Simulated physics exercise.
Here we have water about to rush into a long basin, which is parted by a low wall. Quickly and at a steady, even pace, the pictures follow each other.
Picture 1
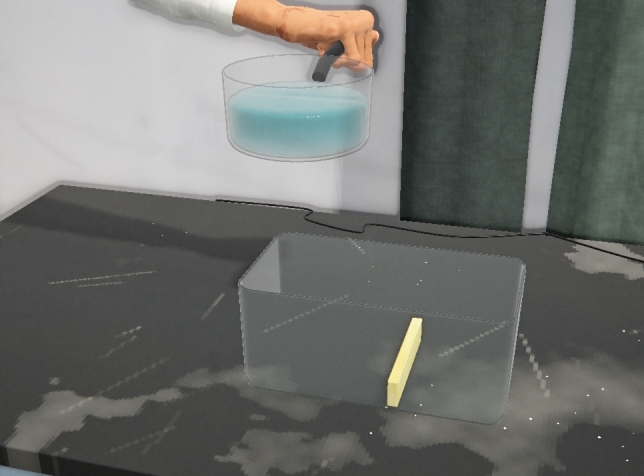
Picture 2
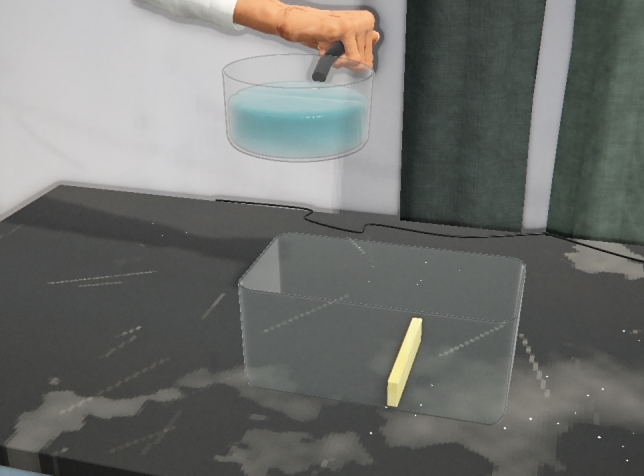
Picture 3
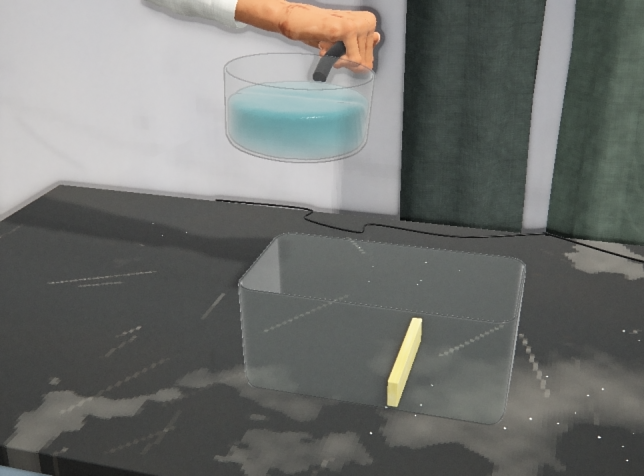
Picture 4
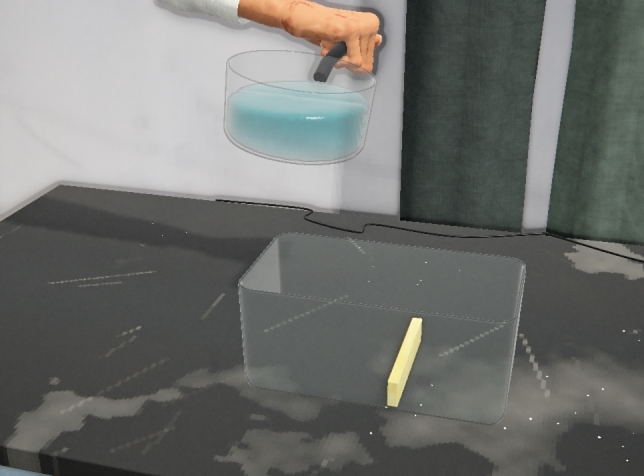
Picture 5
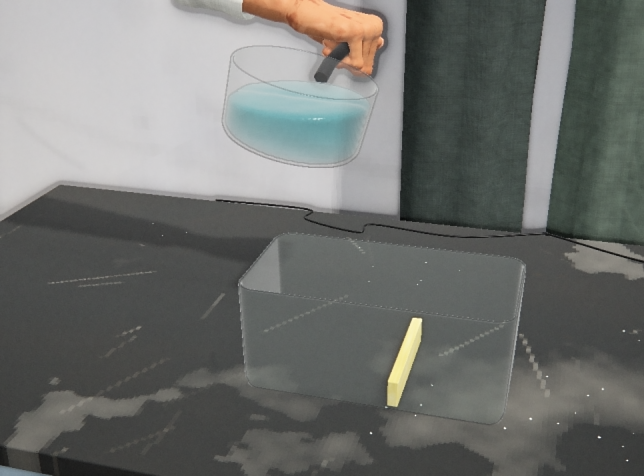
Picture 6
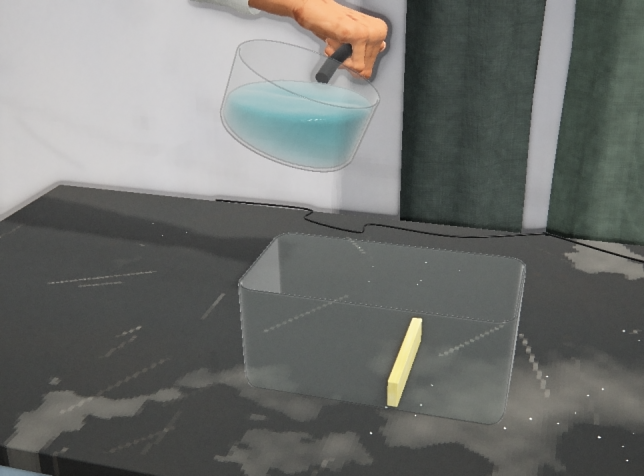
A hand holding a round, clear container of blue water kept it nearly level at first, then steadily tilted it down to the right above a long clear basin with a low yellow wall inside.
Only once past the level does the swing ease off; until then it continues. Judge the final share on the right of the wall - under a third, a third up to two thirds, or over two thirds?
Most likely the amount right of the wall will lie in the middle range, one third to two thirds.
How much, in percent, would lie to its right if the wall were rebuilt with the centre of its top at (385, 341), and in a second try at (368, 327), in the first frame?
First try around 65 percent; second try around 80 percent.
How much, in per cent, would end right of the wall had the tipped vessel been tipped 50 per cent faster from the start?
Near 35 parts in a hundred.
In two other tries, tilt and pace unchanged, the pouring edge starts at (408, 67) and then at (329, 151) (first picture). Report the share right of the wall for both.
First about 55, then 20 per cent.
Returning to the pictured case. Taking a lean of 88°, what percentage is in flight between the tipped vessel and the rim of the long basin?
It's about 50 per cent.
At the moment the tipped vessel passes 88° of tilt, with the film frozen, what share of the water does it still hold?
I'd put it near 40 %.
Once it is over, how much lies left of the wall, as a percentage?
It comes to some 50 per cent.
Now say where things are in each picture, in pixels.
In the first frame, it leans 0°; its right rim is at (370, 77); the water meets the walls at (234, 92) and (368, 102); the long basin's rim runs from (259, 260) to (521, 291); the wall's top is at (406, 349).
In the second frame, it leans 1°; its right rim is at (371, 78); the water meets the walls at (234, 92) and (369, 102).
In the third frame, it leans 3°; its right rim is at (372, 81); the water meets the walls at (234, 91) and (369, 103).
In the fourth frame, it leans 8°; its right rim is at (374, 87); the water meets the walls at (234, 90) and (369, 105).
In the fifth frame, it leans 13°; its right rim is at (376, 95); the water meets the walls at (234, 90) and (371, 105).
In the sixth frame, it leans 20°; its right rim is at (377, 105); the water meets the walls at (233, 89) and (373, 107).
A moment on, the tilt is 88° and 39 per cent is still to pour, 1 is left of the wall and 9 right of it.
Next, the tilt is 117° and 5 per cent is still to pour, 30 is left of the wall and 54 right of it.
Then the tilt is 117° and 0 per cent is still to pour, 50 is left of the wall and 49 right of it.
Later the tilt is 117° and 0 per cent is still to pour, 52 is left of the wall and 47 right of it.
At rest 52 per cent lies left of the wall, 46 right of it and 1 outside.
